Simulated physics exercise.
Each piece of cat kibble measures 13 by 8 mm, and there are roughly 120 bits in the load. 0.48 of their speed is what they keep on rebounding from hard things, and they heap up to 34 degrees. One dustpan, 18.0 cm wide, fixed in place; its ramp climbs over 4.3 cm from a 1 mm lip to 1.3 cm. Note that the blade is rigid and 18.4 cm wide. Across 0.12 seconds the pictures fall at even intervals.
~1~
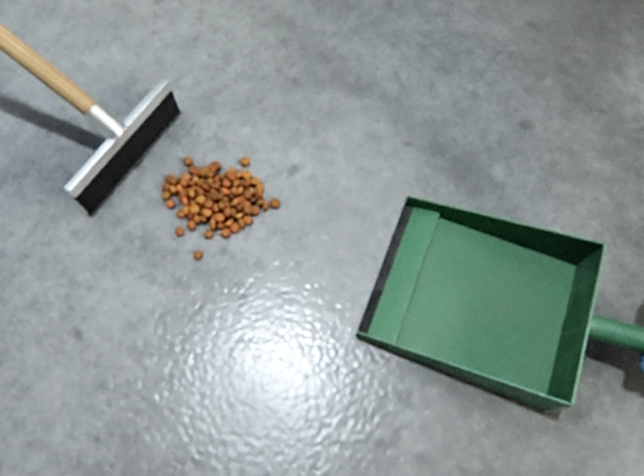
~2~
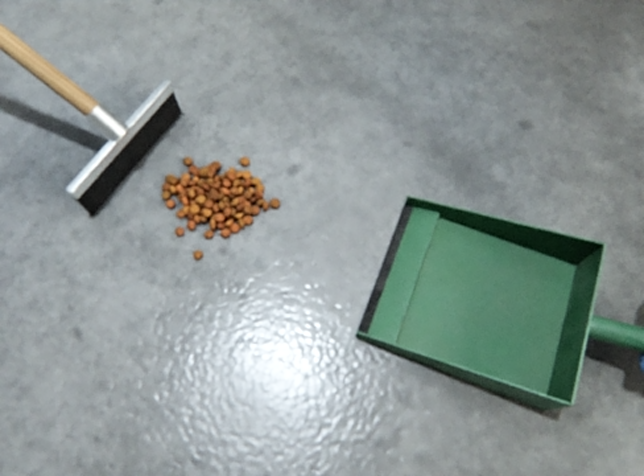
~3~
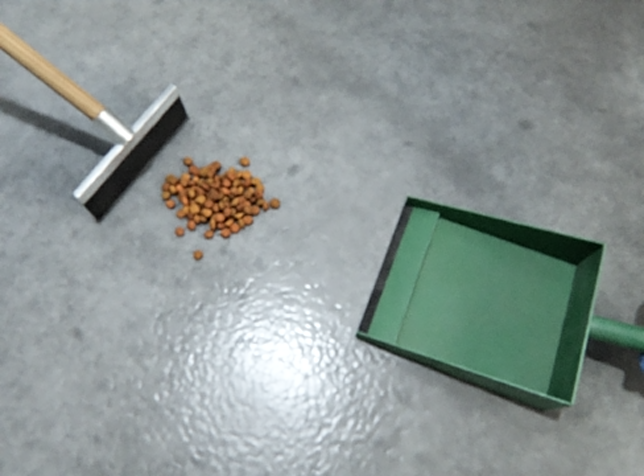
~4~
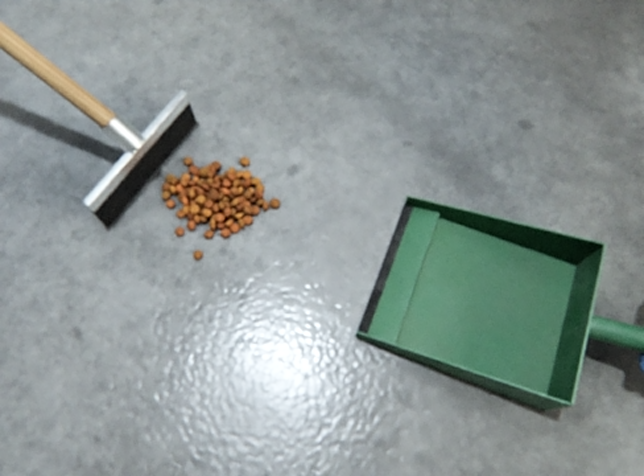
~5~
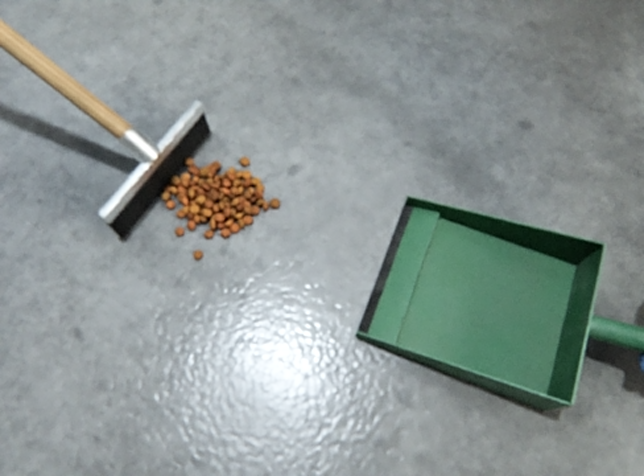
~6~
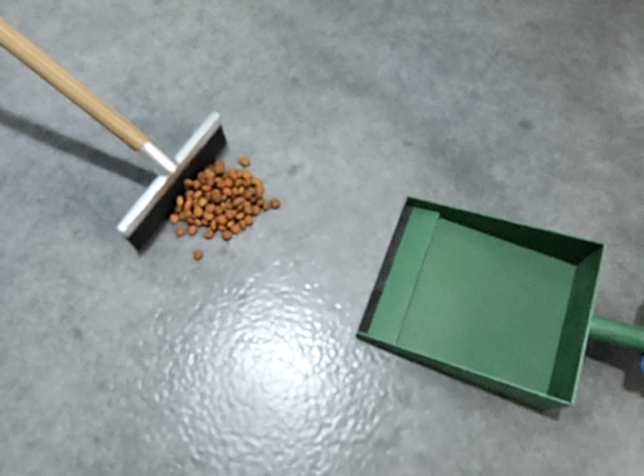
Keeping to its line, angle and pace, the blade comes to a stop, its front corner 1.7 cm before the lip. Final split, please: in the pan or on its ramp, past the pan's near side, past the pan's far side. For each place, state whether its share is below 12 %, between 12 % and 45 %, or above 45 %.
Pan: Above 45 %; near side: Between 12 % and 45 %; far side: Below 12 %.
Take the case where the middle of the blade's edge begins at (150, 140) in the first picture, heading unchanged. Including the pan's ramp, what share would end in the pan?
I'd put it at around 55 per cent.
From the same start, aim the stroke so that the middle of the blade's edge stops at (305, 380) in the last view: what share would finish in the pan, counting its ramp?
About 20 per cent.
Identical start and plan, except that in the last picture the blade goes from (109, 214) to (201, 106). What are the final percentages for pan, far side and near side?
Final per cent - pan 35, far 5, near 15.
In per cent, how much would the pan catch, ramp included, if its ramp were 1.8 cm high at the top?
That would give something like 45 per cent.
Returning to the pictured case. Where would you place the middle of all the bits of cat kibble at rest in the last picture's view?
(391, 316) or so.
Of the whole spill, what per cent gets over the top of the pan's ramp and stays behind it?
It comes to some 30 per cent.
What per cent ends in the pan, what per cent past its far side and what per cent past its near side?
The pan ends at 55 per cent, the near side at 20 per cent and the far side at 5 per cent.
Then, 0.11 s after the last picture, middle of the blade 13 cm from the lip; 0 % over the lip, far side 0 %, near side 10 %.
Then, 0.18 s after the last picture, middle of the blade 6 cm from the lip; 5 % over the lip, far side 0 %, near side 15 %.
Then, 0.39 s after the last picture, middle of the blade 3 cm from the lip; 55 % over the lip, far side 5 %, near side 20 %.
In the end, pan 55 %, near side 20 %, far side 5 %, in front of the lip or behind the blade 20 %.
